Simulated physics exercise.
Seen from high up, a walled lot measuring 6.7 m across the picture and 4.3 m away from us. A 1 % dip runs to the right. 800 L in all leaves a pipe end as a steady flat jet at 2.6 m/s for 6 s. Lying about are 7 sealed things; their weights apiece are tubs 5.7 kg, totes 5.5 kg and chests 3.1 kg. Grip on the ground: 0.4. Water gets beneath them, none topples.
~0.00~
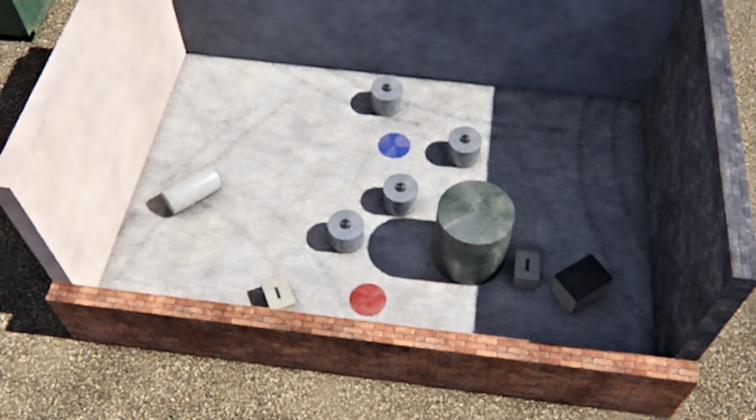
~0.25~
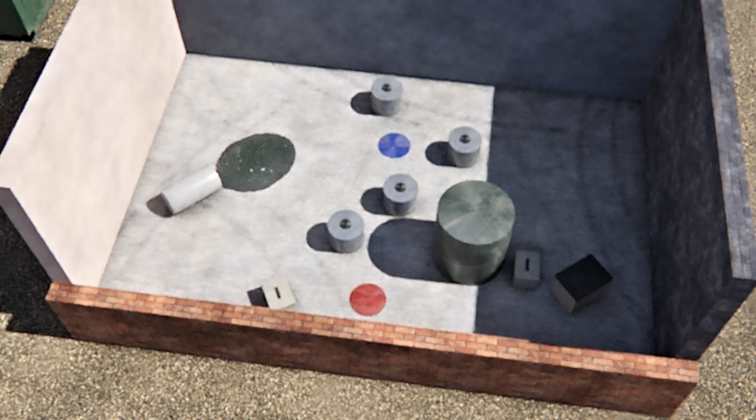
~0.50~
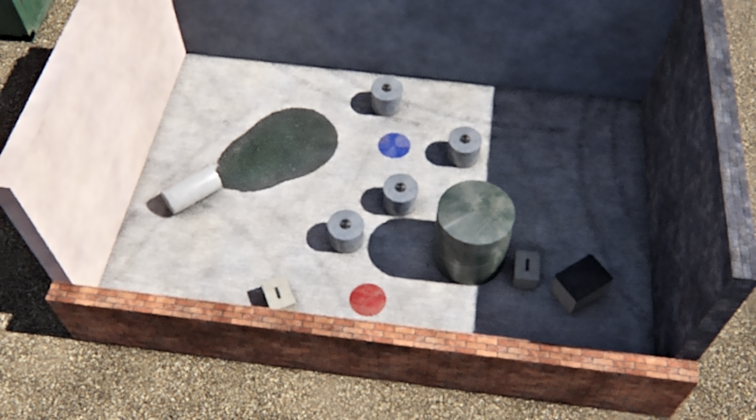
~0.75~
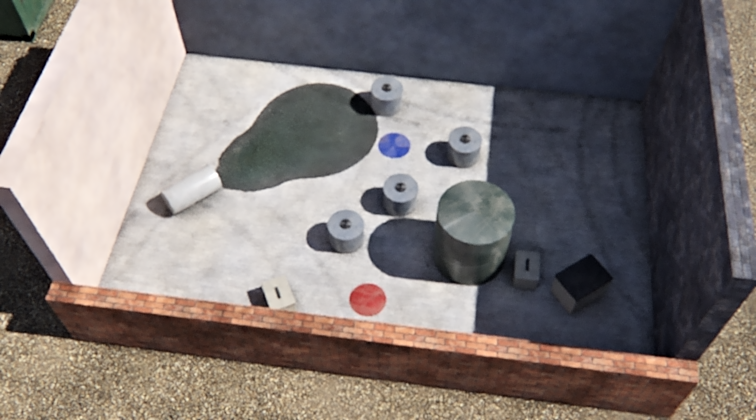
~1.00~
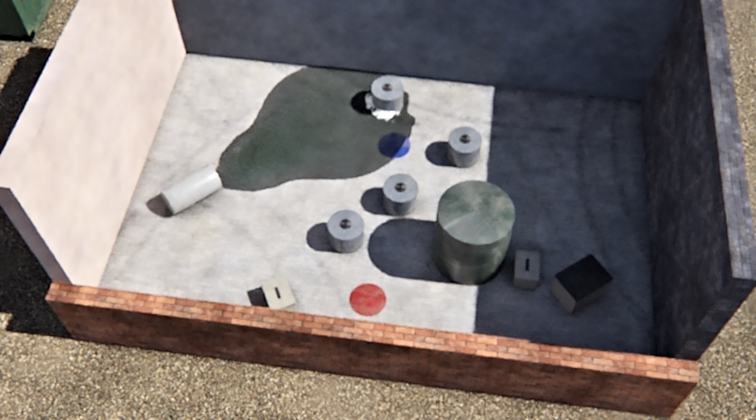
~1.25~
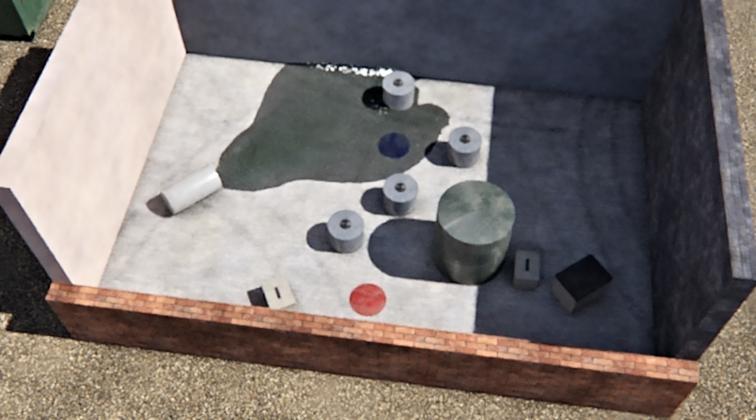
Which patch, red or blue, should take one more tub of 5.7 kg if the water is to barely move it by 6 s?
Red.
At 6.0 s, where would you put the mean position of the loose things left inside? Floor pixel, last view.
The average lands around (462, 246).
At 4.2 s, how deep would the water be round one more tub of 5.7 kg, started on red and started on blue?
I'd say close to 0 cm, and close to 5 cm for the other.
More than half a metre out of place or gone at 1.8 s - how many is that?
I make it 1 by then.
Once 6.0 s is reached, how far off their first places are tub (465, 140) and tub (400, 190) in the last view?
Respectively 80 and 0 cm.
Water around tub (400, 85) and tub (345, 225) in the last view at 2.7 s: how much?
Some 5 cm at the first, some 0 cm at the second.
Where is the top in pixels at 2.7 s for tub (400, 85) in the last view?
Look for it near (539, 88).
After 1.8 s on red it would be 0 cm off in 0 cm of water; on blue it would be 55 cm off in 2 cm of water.
After 2.7 s on red it would be 0 cm off in 0 cm of water; on blue it would be 70 cm off in 3 cm of water.
After 4.2 s on red it would be 0 cm off in 0 cm of water; on blue it would be 162 cm off in 5 cm of water.
After 6.0 s on red it would be 0 cm off in 0 cm of water; on blue it would be 294 cm off in 7 cm of water.
